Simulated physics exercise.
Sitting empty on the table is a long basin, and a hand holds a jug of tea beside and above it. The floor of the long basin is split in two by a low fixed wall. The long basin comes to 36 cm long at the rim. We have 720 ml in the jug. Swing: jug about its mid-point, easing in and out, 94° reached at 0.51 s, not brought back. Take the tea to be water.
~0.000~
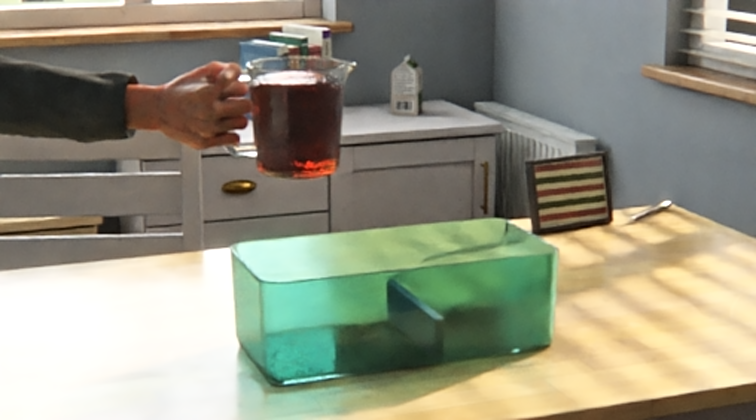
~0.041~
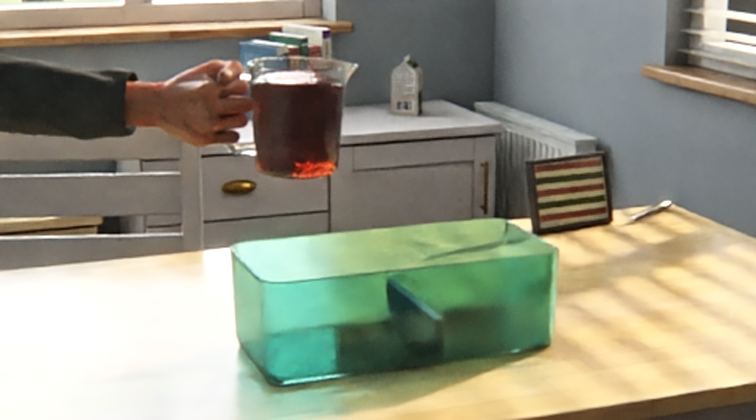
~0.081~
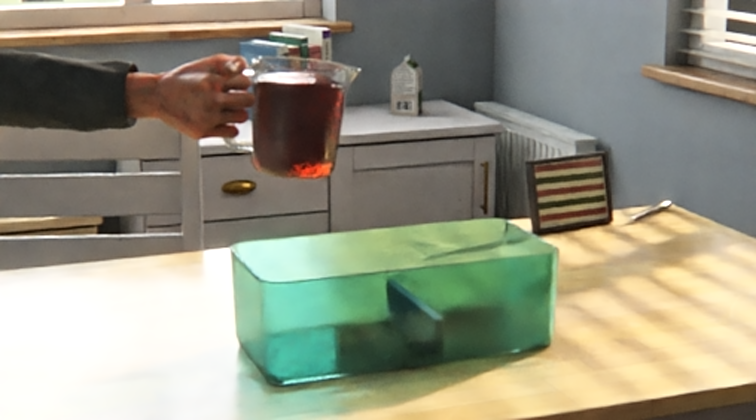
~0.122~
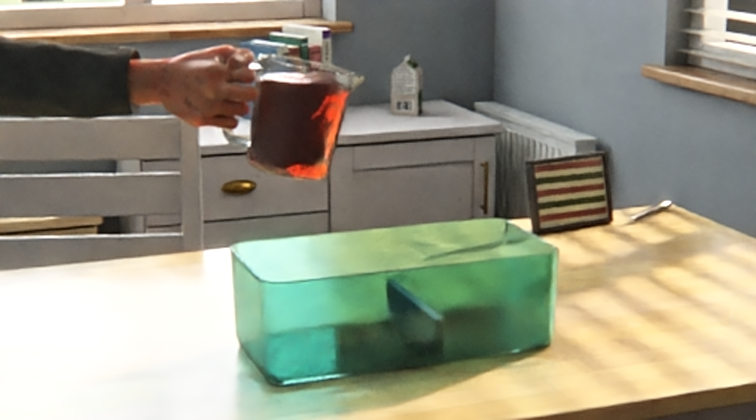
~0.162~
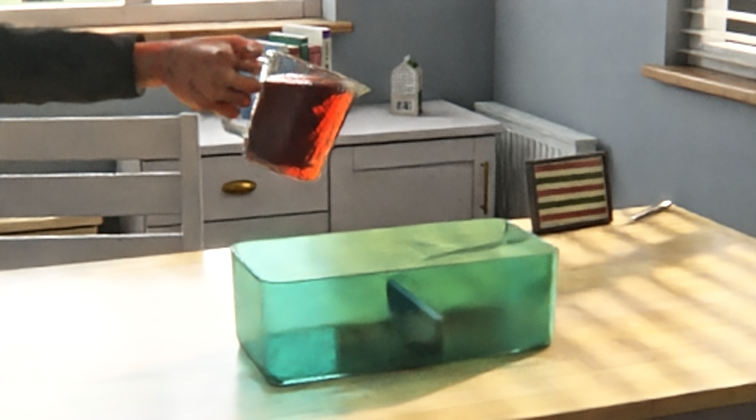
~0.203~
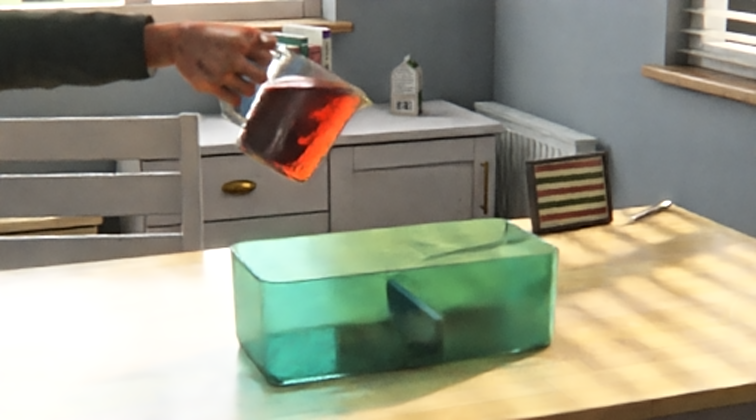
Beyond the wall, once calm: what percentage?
66 out of 100.
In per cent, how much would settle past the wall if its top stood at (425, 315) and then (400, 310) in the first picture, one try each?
Some 55 in a hundred, then some 85 in a hundred.
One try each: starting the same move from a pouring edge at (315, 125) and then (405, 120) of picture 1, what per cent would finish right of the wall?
First 5, then 95 per cent.
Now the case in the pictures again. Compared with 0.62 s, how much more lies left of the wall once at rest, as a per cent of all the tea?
Near 18 percent, more or less.
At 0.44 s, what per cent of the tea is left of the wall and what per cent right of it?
About 1 % left, 10 % right.
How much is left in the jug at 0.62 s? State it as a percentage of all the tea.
Close to 24 in a hundred.
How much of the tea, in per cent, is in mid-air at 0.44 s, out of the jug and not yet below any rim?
Some 30 per cent, I reckon.
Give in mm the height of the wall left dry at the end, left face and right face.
The left side gives some 44 mm, the right side some 30 mm.
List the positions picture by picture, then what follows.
It leans 0°; its right rim is at (357, 62); the tea meets the walls at (252, 82) and (340, 78); the long basin's rim runs from (245, 265) to (531, 235); the wall's top is at (414, 300), in the first picture.
It leans 1°; its right rim is at (358, 64); the tea meets the walls at (252, 81) and (340, 79), in the second picture.
It leans 6°; its right rim is at (361, 69); the tea meets the walls at (254, 79) and (342, 80), in the third picture.
It leans 13°; its right rim is at (366, 77); the tea meets the walls at (258, 78) and (346, 82), in the fourth picture.
It leans 22°; its right rim is at (370, 88); the tea meets the walls at (259, 90) and (354, 86), in the fifth picture.
It leans 32°; its right rim is at (373, 102); the tea meets the walls at (257, 101) and (364, 93), in the sixth picture.
By 0.44 s the tilt is 90° and 59 per cent is still to pour, 1 is left of the wall and 9 right of it.
By 0.62 s the tilt is 94° and 23 per cent is still to pour, 15 is left of the wall and 40 right of it.
By 0.81 s the tilt is 94° and 8 per cent is still to pour, 19 is left of the wall and 64 right of it.
By 1.01 s the tilt is 94° and 3 per cent is still to pour, 27 is left of the wall and 66 right of it.
At rest 32 per cent lies left of the wall, 66 right of it and 2 outside.
